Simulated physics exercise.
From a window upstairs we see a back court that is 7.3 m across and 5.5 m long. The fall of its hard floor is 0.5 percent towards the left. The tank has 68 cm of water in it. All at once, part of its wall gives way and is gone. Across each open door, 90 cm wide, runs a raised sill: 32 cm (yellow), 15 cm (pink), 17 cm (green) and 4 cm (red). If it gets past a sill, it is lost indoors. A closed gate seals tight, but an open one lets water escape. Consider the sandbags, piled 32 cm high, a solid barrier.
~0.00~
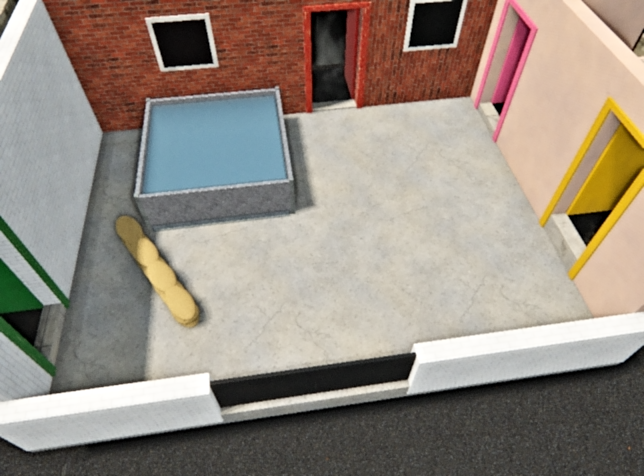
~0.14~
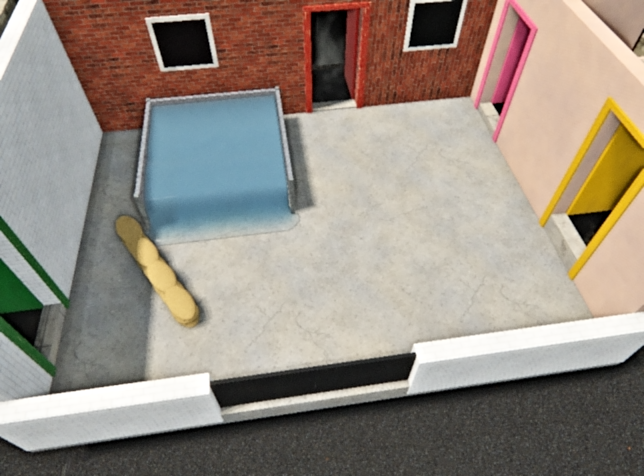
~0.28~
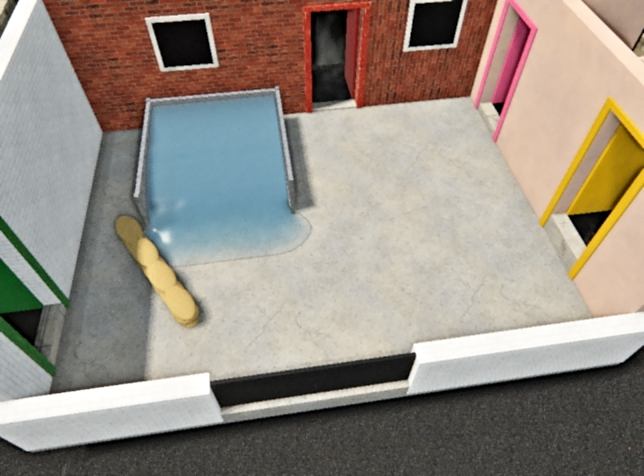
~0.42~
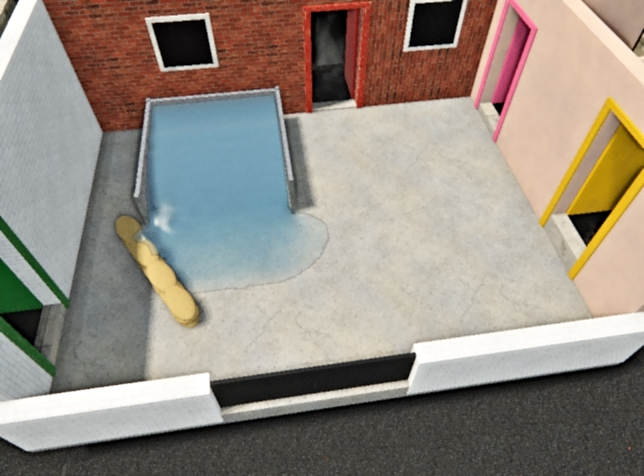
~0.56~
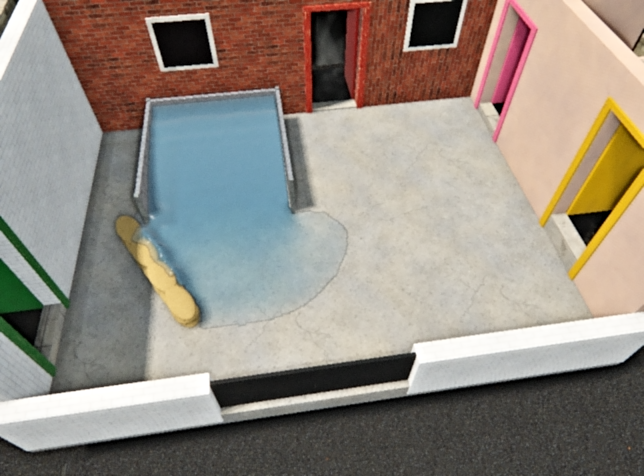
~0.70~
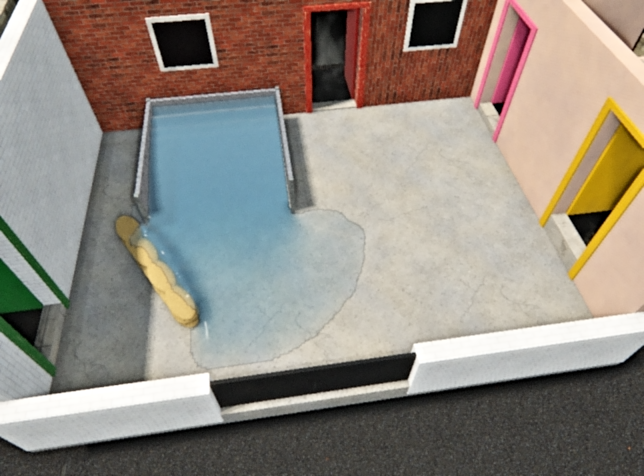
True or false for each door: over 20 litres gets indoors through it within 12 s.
Yellow door - false, pink door - false, green door - false, red door - true.
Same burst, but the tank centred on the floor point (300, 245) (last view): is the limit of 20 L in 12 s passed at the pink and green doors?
Well, pink ends up inside the mark and green ends up beyond the mark.
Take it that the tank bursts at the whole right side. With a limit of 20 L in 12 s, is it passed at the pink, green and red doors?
Then pink would come out on the high side, green on the low side and red on the high side.
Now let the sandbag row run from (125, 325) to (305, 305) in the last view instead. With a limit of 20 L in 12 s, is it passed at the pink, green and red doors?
Then, at the pink door it's not exceeded, at the green door it's exceeded, at the red door it's exceeded.
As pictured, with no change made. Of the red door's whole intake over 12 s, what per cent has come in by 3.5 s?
By then it's near 0% of the total.
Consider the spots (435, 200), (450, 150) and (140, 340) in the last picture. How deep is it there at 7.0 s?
Depth readings in turn - 8, 7, 6 cm.
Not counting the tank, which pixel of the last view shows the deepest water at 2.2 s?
About (265, 389).
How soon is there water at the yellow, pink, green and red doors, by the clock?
Door times: Yellow 2.8 s / pink 4.0 s / green 2.2 s / red 5.5 s.
After 1.4 s water covers 30 % of the floor and is deepest (48 cm) near (279, 387); yellow door not reached, pink door not reached, green door not reached, red door not reached.
After 2.2 s water covers 45 % of the floor and is deepest (44 cm) near (265, 389); yellow door not reached, pink door not reached, green door 6 cm at the sill, 0 L in, red door not reached.
After 3.5 s water covers 60 % of the floor and is deepest (40 cm) near (597, 340); yellow door 26 cm at the sill, 0 L in, pink door not reached, green door 18 cm at the sill, 3 L in, red door not reached.
After 7.0 s water covers 95 % of the floor and is deepest (26 cm) near (254, 120); yellow door 12 cm at the sill, 0 L in, pink door 11 cm at the sill, 2 L in, green door 10 cm at the sill, 7 L in, red door 8 cm at the sill, 7 L in.
After 12.0 s water covers 95 % of the floor and is deepest (15 cm) near (84, 229); yellow door 7 cm at the sill, 0 L in, pink door 7 cm at the sill, 5 L in, green door 12 cm at the sill, 7 L in, red door 11 cm at the sill, 124 L in.
